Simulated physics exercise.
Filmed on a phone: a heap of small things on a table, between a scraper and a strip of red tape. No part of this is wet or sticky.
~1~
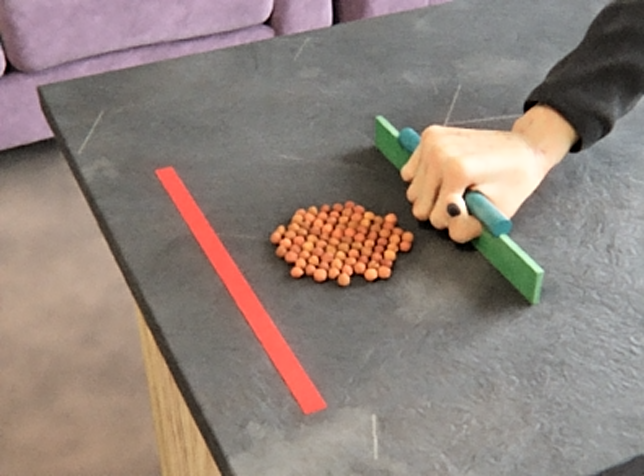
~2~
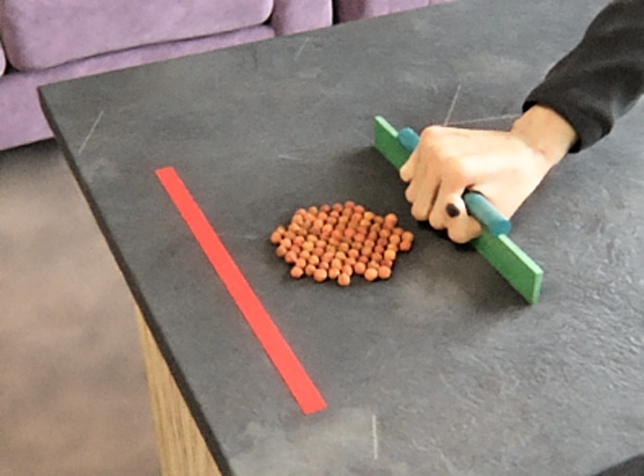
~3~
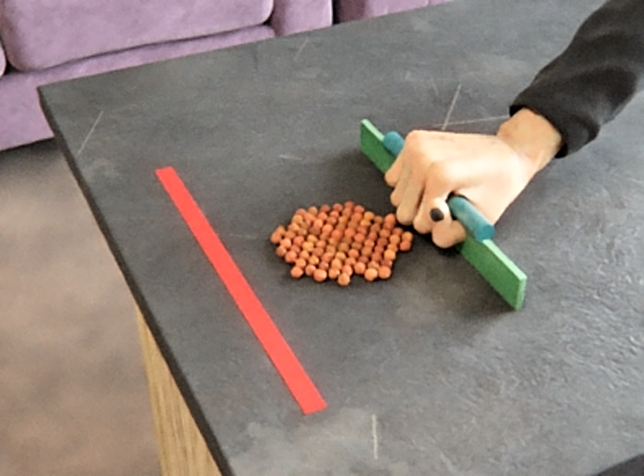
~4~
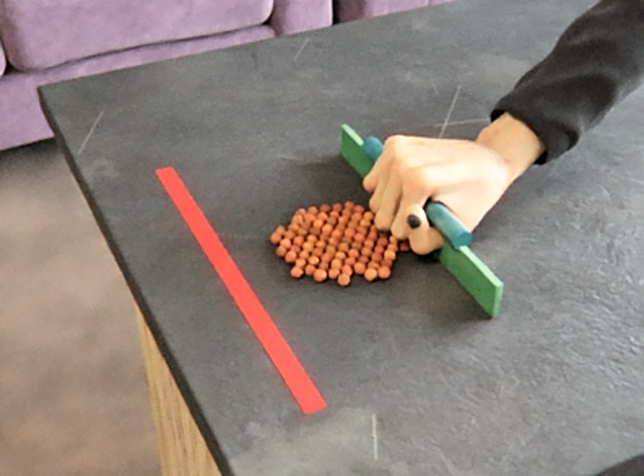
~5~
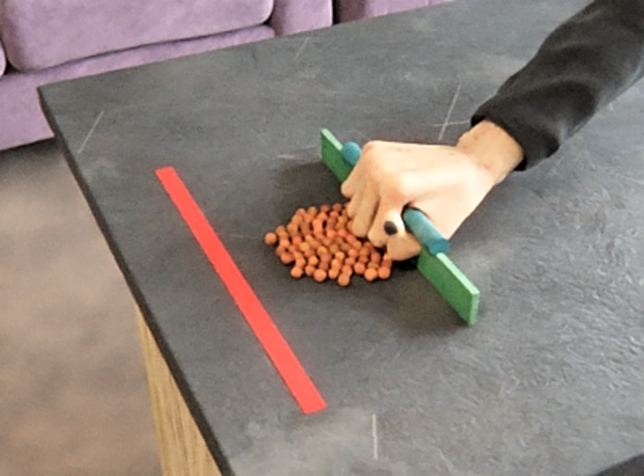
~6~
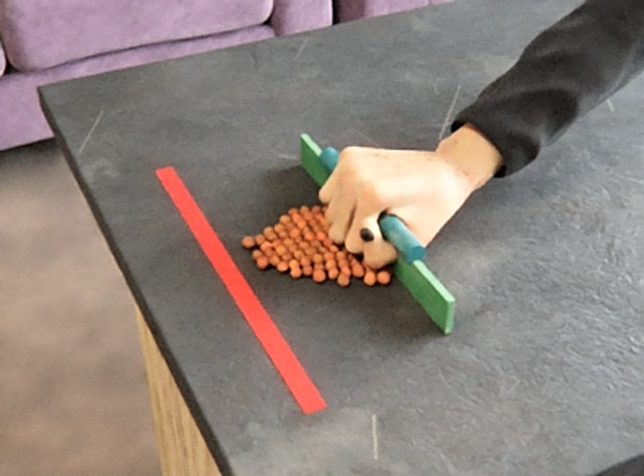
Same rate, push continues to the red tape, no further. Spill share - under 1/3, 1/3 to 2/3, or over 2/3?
Under 1/3.
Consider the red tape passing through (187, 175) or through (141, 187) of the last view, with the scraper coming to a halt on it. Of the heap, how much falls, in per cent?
Note: Case one 0 in a hundred; case two 40 in a hundred.
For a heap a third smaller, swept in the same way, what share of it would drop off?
I'd say close to 0 per cent.
Shortly afterwards, scraper still moving, near (293, 229); heap all on the table, its front near (188, 279).
Next, scraper stopped at the red tape; heap a little over the edge.
In the end, scraper stopped at the red tape; heap a little over the edge.
